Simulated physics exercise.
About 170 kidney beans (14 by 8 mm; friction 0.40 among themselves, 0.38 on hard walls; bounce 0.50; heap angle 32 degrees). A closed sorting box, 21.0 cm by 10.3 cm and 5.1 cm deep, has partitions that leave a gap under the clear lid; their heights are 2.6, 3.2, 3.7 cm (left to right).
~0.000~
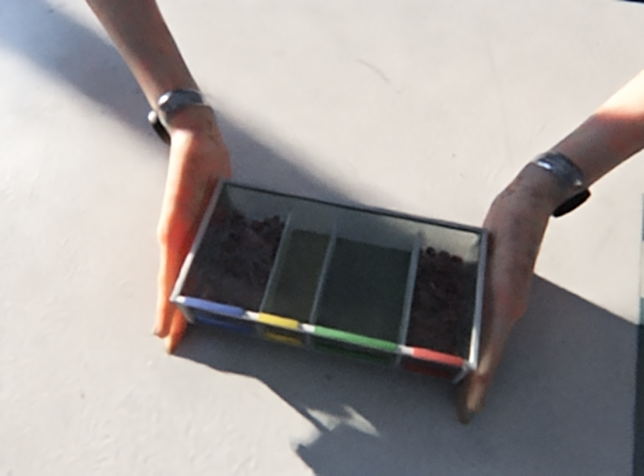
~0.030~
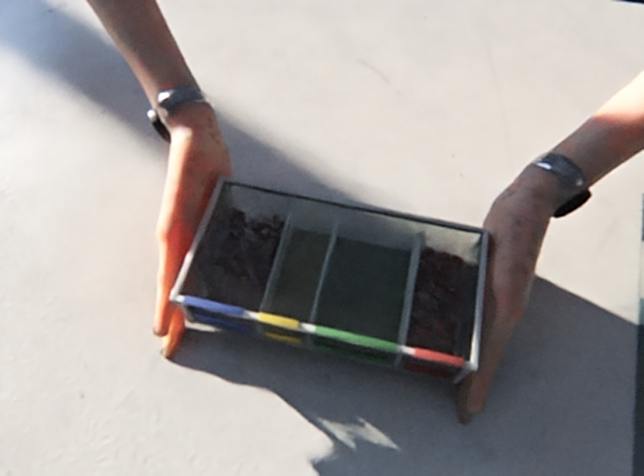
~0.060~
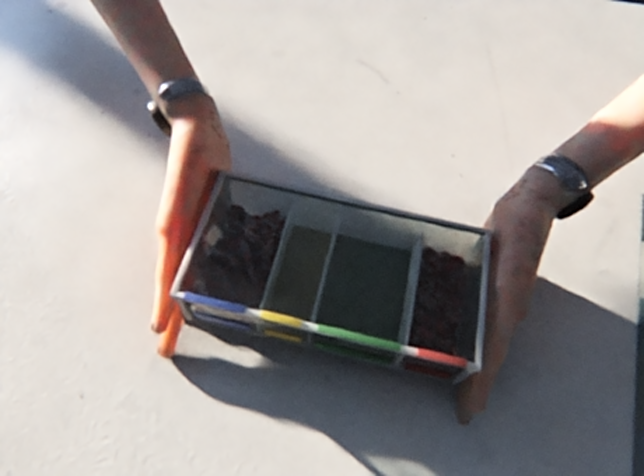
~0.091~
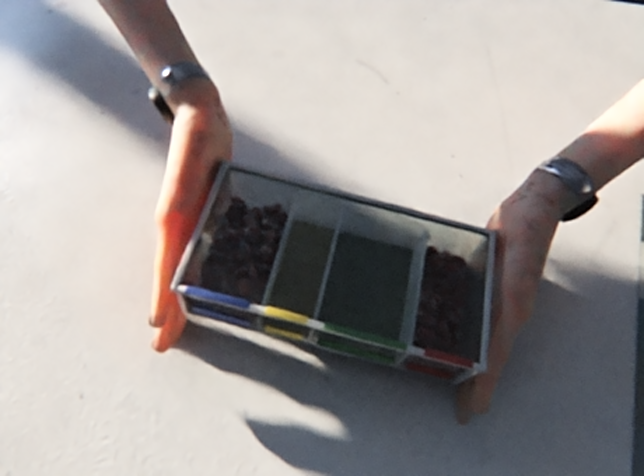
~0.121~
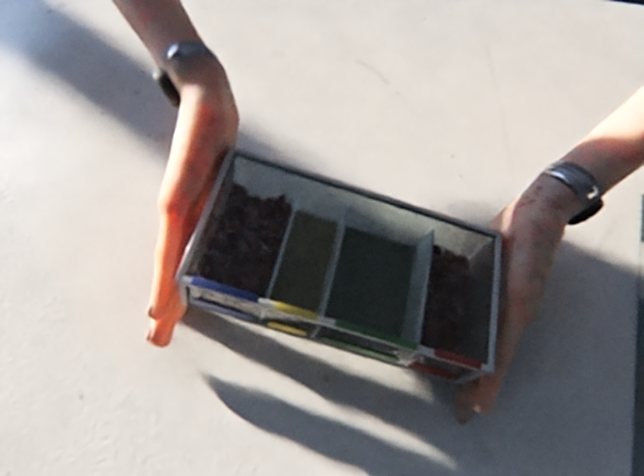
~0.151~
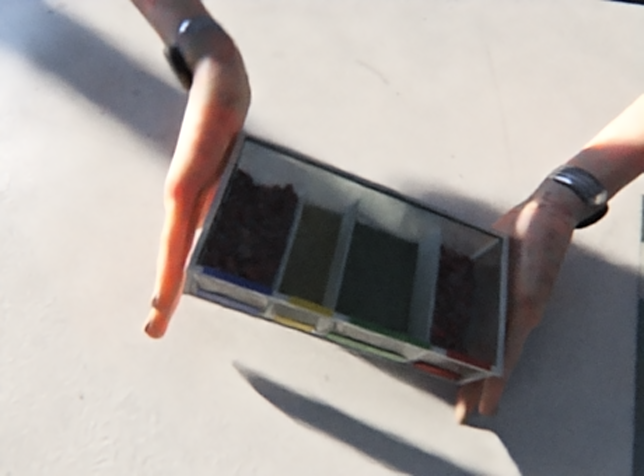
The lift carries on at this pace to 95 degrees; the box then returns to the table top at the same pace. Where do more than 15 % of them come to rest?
Red: Above, blue: Below, green: Above, yellow: Below.
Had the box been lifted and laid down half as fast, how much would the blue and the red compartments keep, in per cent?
Blue 5; red 75.
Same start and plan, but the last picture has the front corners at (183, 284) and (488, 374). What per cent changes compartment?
Then about 50 per cent.
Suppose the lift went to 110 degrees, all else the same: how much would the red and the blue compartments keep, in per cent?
In that case red 80, blue 0.
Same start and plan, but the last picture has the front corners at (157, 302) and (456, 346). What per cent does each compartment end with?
Red 35, blue 55, green 5, yellow 0.
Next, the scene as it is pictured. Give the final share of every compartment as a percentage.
Red 65; blue 0; green 35; yellow 0.
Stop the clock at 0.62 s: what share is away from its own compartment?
Some 30 per cent.
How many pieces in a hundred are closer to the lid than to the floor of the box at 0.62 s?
Roughly 60 per cent.
Then, at 0.62 s, tilt 94 degrees; red 50 %, blue 20 %, green 5 %, yellow 25 %.
Then, at 0.93 s, tilt 39 degrees; red 65 %, green 35 %.
After 1.33 s, tilt 0 degrees; red 65 %, green 35 %.
By 1.8 s all is still; red 65 %, blue 0 %, green 35 %, yellow 0 %.
